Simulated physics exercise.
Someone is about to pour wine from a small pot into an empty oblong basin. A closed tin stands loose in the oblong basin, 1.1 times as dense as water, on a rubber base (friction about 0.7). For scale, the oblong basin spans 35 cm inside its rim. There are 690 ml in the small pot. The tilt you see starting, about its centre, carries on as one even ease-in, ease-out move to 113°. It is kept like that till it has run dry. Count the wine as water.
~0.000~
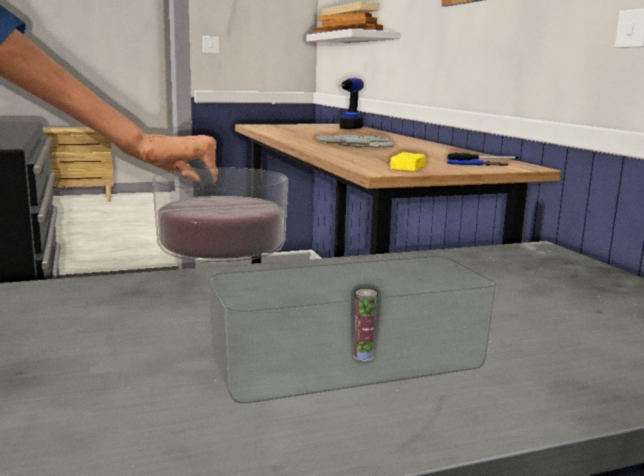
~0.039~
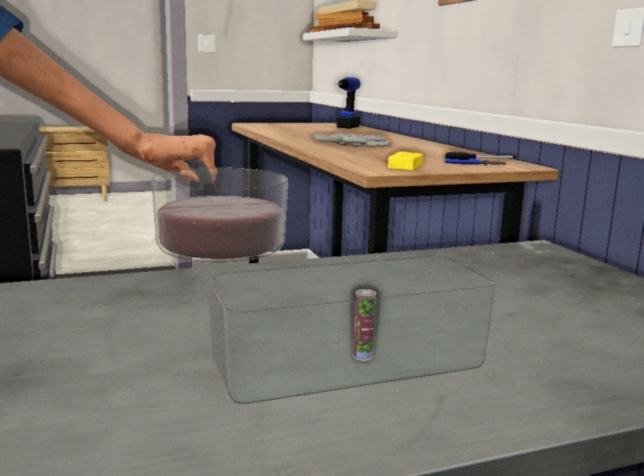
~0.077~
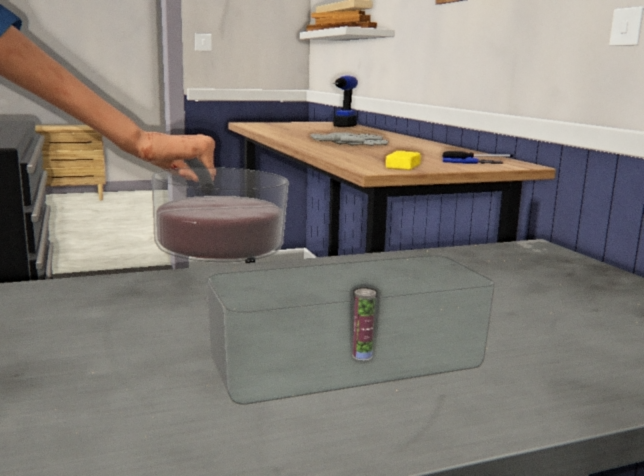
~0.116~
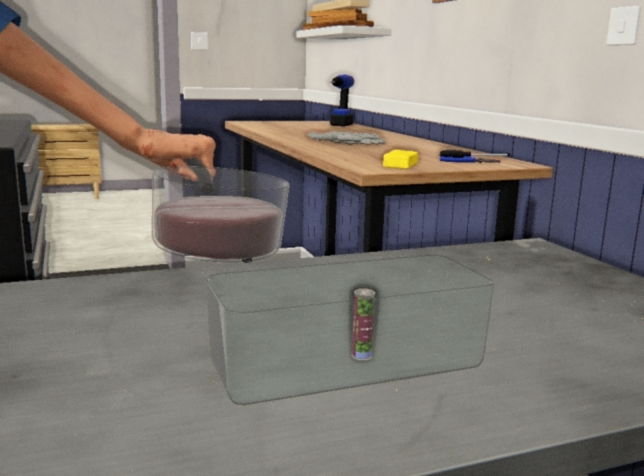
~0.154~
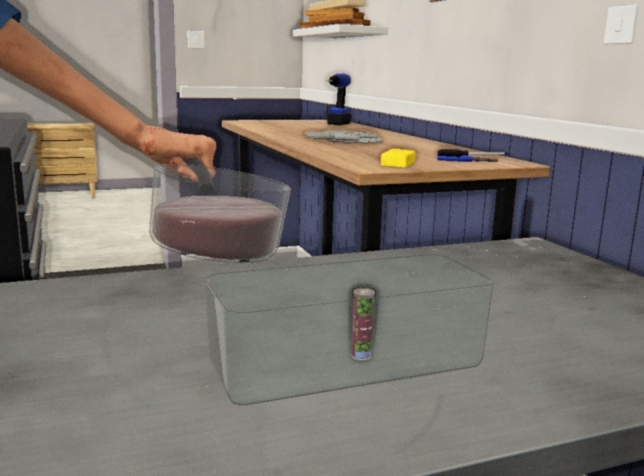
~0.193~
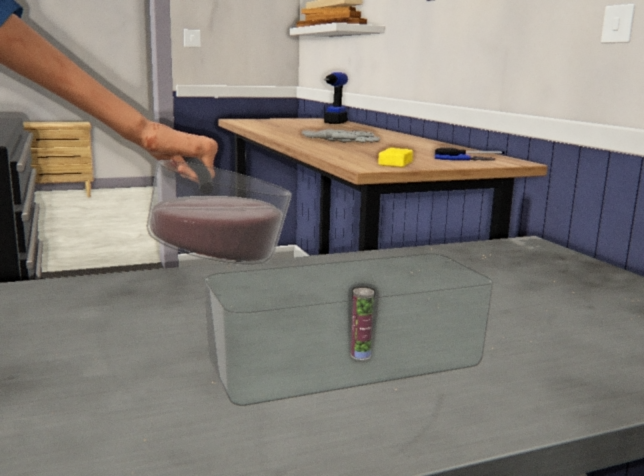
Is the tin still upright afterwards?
It stays up.
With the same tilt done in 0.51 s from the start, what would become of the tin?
Then it stays up.
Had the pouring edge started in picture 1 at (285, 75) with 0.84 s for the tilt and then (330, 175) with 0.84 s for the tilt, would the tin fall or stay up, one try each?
First it falls; then it topples.
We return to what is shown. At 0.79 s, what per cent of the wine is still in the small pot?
About 9 per cent.
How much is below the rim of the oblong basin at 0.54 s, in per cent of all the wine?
Near 12 in a hundred.
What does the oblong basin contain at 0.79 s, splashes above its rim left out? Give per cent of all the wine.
About 86 per cent.
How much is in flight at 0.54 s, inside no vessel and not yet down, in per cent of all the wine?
Near 30 in a hundred.
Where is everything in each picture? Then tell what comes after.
It leans 0°; its right rim is at (284, 178); the wine meets the walls at (157, 211) and (279, 205); the oblong basin's rim runs from (218, 294) to (471, 271); the tin's top is at (366, 296), in the first picture.
It leans 1°; its right rim is at (284, 178); the wine meets the walls at (156, 211) and (279, 205), in the second picture.
It leans 2°; its right rim is at (284, 180); the wine meets the walls at (156, 210) and (278, 205), in the third picture.
It leans 5°; its right rim is at (285, 183); the wine meets the walls at (155, 210) and (278, 206), in the fourth picture.
It leans 9°; its right rim is at (285, 187); the wine meets the walls at (154, 210) and (278, 207), in the fifth picture.
It leans 14°; its right rim is at (286, 193); the wine meets the walls at (152, 209) and (278, 206), in the sixth picture.
After 0.54 s the tilt is 80° and 56 per cent is still to pour; the tin stands where it began.
After 0.79 s the tilt is 112° and 9 per cent is still to pour; the tin stands where it began.
After 1.05 s the tilt is 113° and 0 per cent is still to pour; the tin stands where it began.
After 1.34 s the tilt is 113° and 0 per cent is still to pour; the tin stands where it began.
In the end the tin stands where it began.
